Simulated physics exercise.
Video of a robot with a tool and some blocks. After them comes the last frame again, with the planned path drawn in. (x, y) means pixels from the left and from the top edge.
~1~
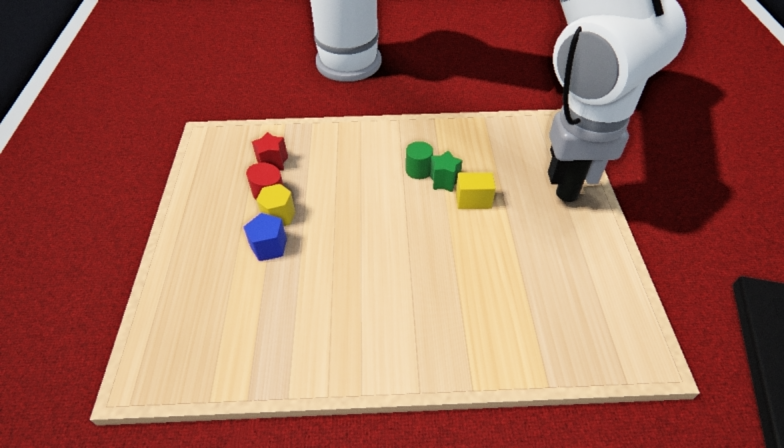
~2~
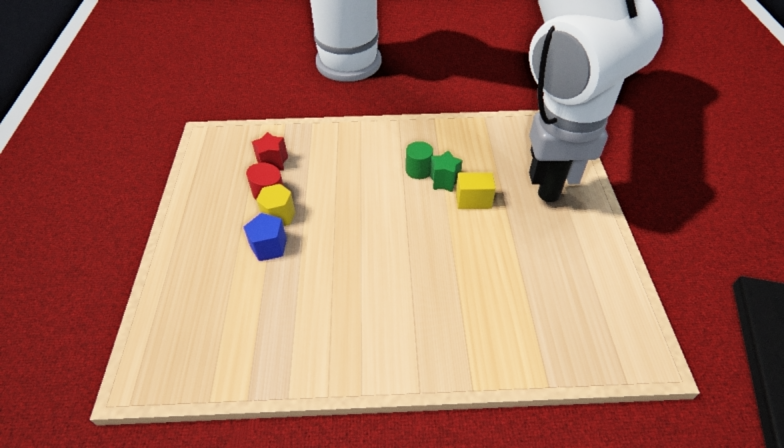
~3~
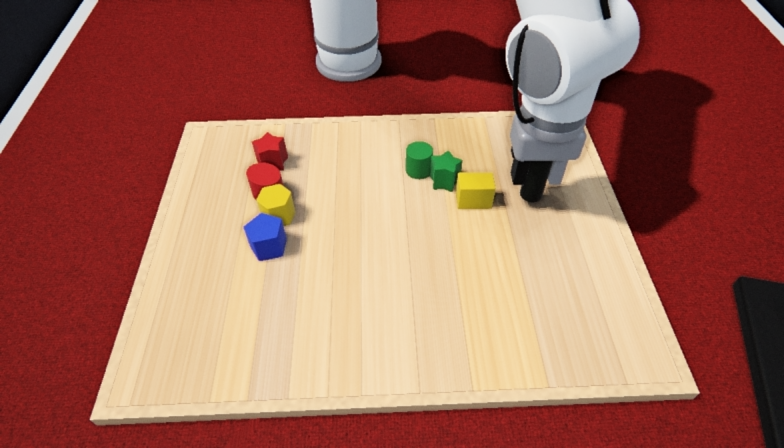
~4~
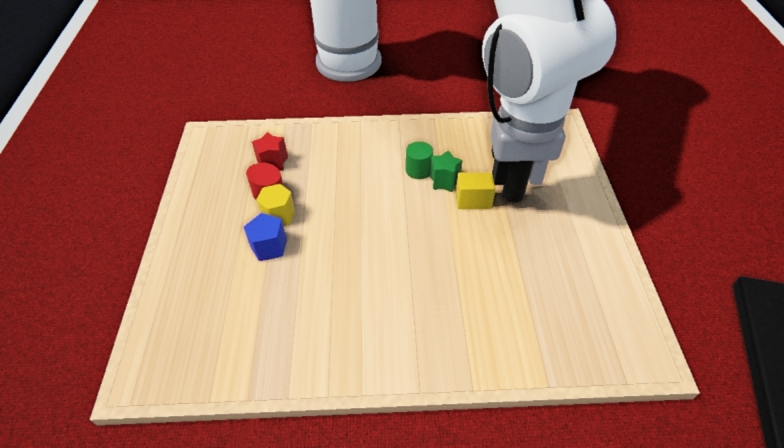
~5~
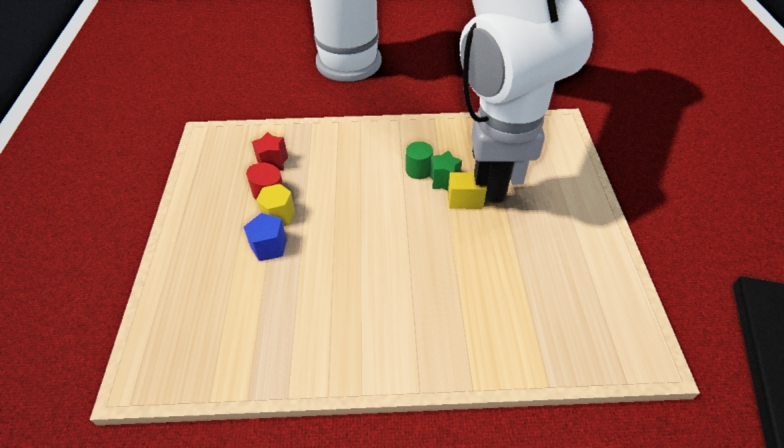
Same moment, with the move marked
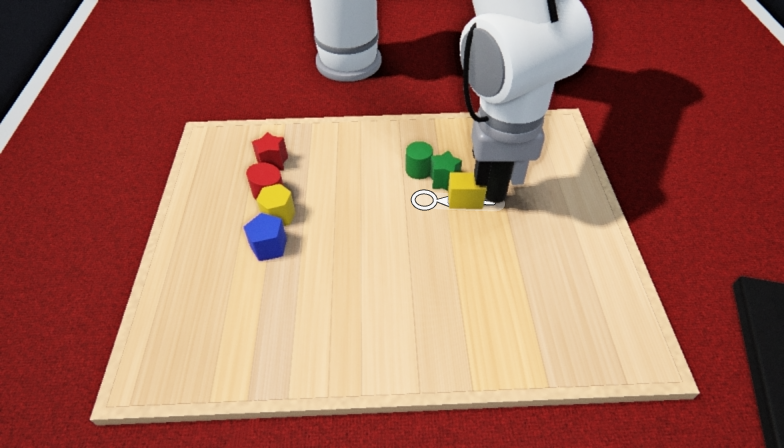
A wooden board lies on a red surface, seen from above at an angle by a camera that stays still. On the left sit a red star, a red round block, a yellow block and a blue block, and right of centre a green round block, a green star and a yellow oblong. A white robot arm slides its black tool leftward across the board and nudges the yellow oblong slightly left.
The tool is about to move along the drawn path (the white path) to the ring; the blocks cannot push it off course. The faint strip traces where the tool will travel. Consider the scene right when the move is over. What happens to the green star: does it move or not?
It gets no push and keeps its place.
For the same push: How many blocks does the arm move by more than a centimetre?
By the end of the path, one block has moved more than about a centimetre.
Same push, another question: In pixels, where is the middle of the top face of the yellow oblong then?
Just about (397, 175).
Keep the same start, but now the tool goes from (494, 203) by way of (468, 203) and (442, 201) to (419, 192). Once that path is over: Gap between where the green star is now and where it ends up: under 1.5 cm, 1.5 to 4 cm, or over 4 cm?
Up to 1.5 cm.
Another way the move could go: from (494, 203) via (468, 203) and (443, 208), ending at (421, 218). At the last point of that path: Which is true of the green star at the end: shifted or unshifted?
Undisturbed, or as good as.
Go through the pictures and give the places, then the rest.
In the first picture, tip of the tool (567, 194), middles of tops, green star (446, 161), yellow oblong (477, 180).
In the second picture, tool (549, 194), nothing pushed.
In the third picture, tool (531, 195), nothing pushed.
In the fourth picture, tool (513, 195), nothing pushed.
In the fifth picture, tool (495, 195), green star (446, 161), yellow oblong (468, 180).
The line goes straight from (494, 203) to (424, 200).
What follows on the original path. One third of the way, tool (471, 194); yellow oblong (444, 179).
Two thirds of the way, tool (448, 193); yellow oblong (420, 177).
At the end, tool (425, 192); green star unmoved; yellow oblong (397, 175), turned 15° clockwise.
